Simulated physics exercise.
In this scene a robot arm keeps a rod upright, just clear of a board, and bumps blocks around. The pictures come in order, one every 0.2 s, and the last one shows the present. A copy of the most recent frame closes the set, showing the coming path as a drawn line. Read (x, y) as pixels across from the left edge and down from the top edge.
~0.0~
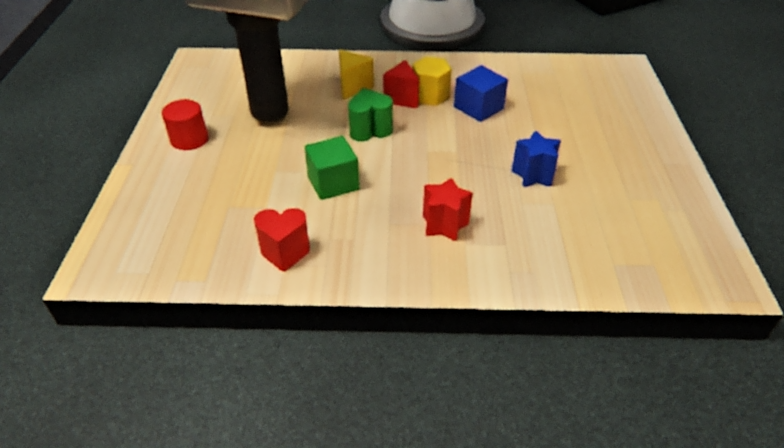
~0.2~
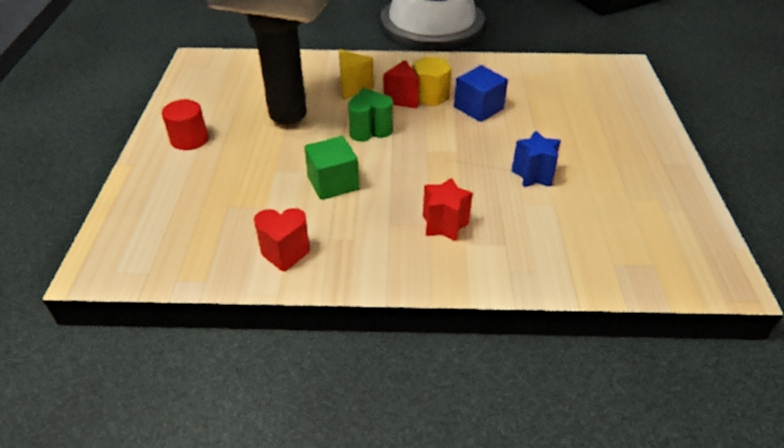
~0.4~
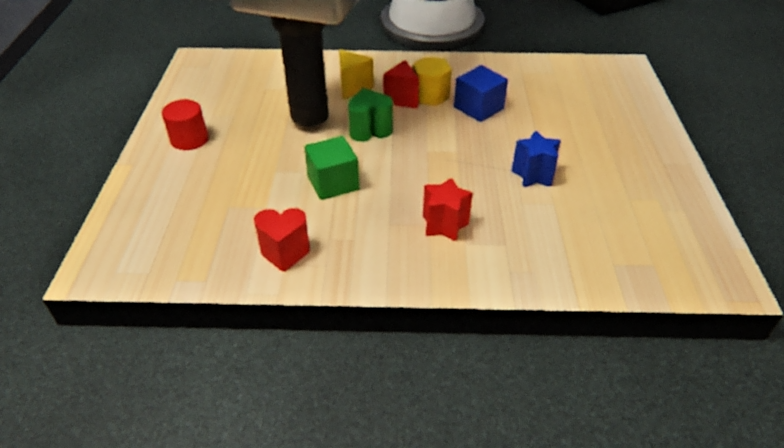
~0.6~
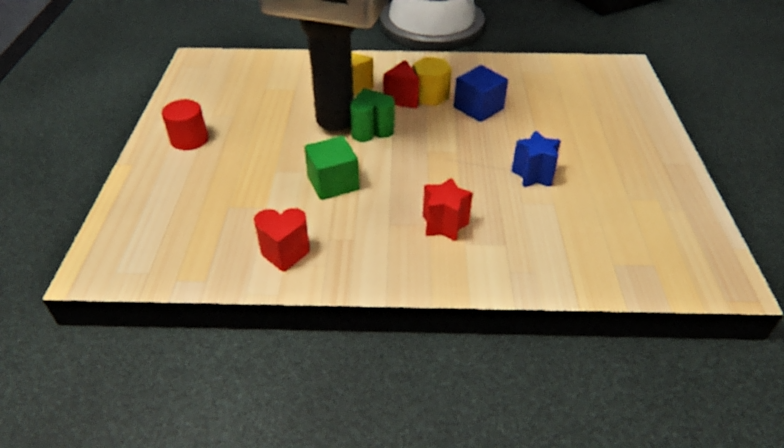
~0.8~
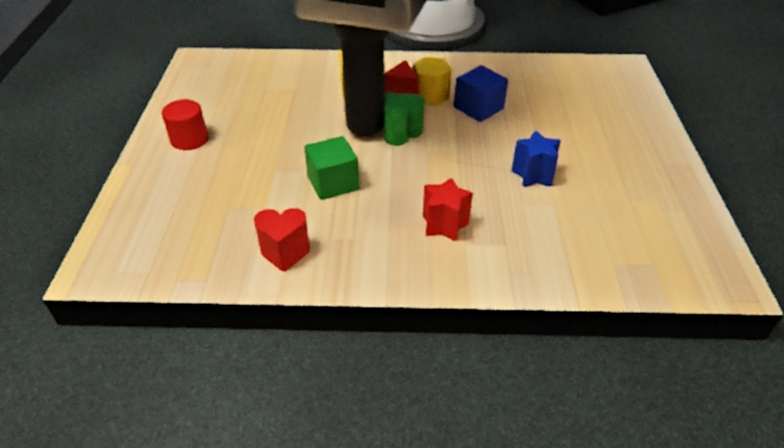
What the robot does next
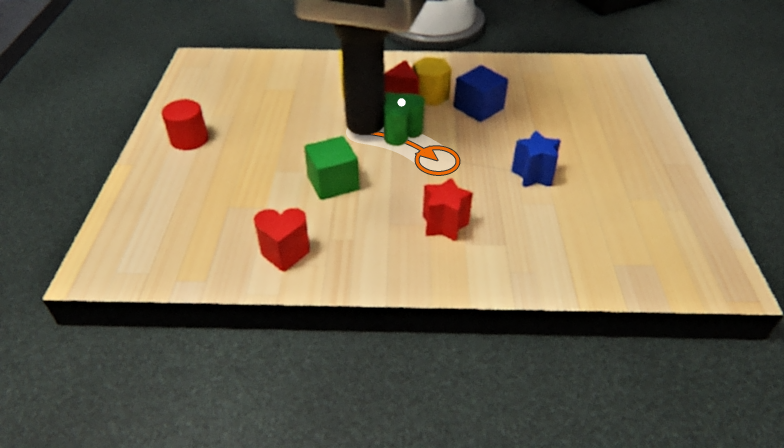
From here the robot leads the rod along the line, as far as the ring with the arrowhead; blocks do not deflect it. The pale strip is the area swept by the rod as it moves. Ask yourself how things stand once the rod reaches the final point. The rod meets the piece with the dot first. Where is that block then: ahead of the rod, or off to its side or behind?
Lost on the way.
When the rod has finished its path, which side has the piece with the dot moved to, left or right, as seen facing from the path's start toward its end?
Well, taking the path from its start to its end as straight ahead, the piece with the dot moves to the left.
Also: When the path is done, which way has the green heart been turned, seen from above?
Answer: Anticlockwise.
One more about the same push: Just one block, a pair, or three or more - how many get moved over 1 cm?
A single block is moved.
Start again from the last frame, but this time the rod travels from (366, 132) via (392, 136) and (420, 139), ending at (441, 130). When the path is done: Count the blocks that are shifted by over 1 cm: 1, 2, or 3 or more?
Shifted over 1 cm: One.
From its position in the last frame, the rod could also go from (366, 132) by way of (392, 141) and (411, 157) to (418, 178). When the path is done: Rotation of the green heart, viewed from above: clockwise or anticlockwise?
My answer: Anticlockwise.
Path on the board, from (366, 132) by way of (392, 137) and (417, 147) to (437, 160); the dot is on the green heart.
On the path given first. Halfway along, rod (406, 134); green heart (443, 106), turned 25° anticlockwise.
At the end, rod (438, 153); green heart (454, 106), turned 40° anticlockwise; red triangular block in place.
